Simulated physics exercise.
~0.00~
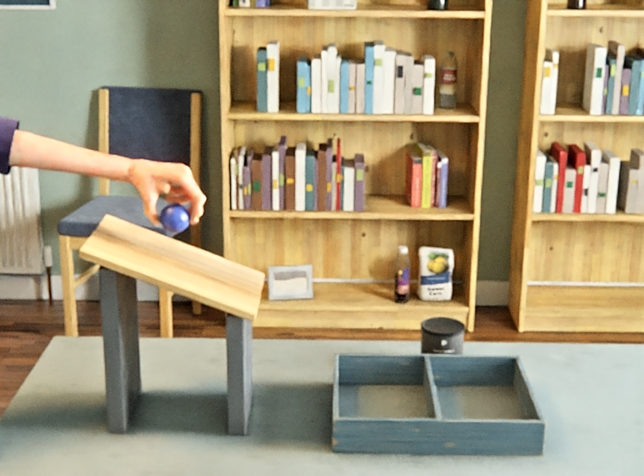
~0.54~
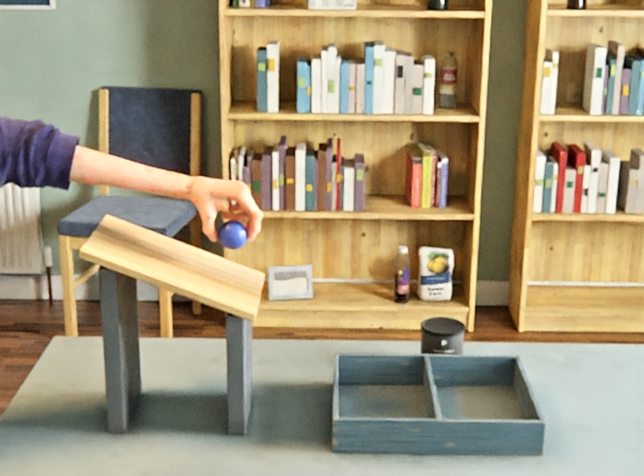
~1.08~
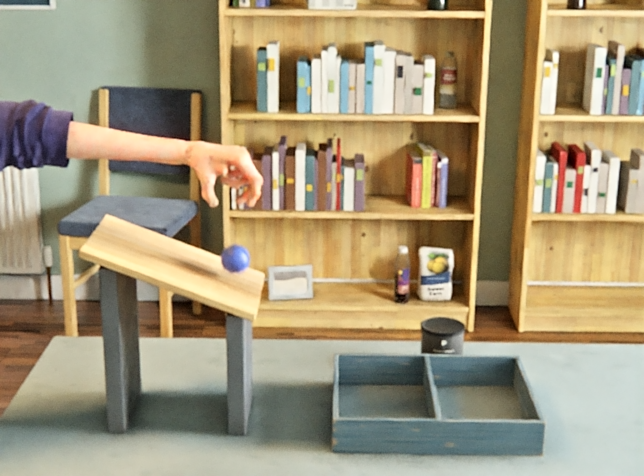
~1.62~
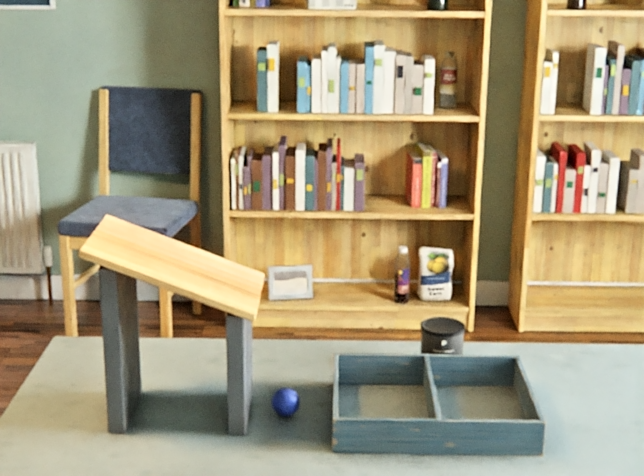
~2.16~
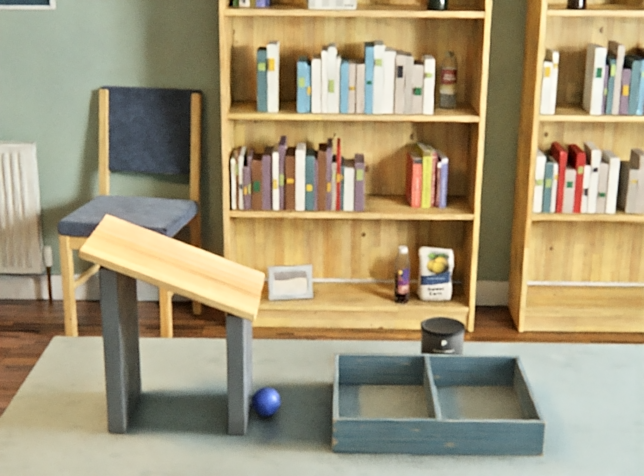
A hand releasing a blue ball low on a sloping board, the ball dropping short of the tray and rolling back left.
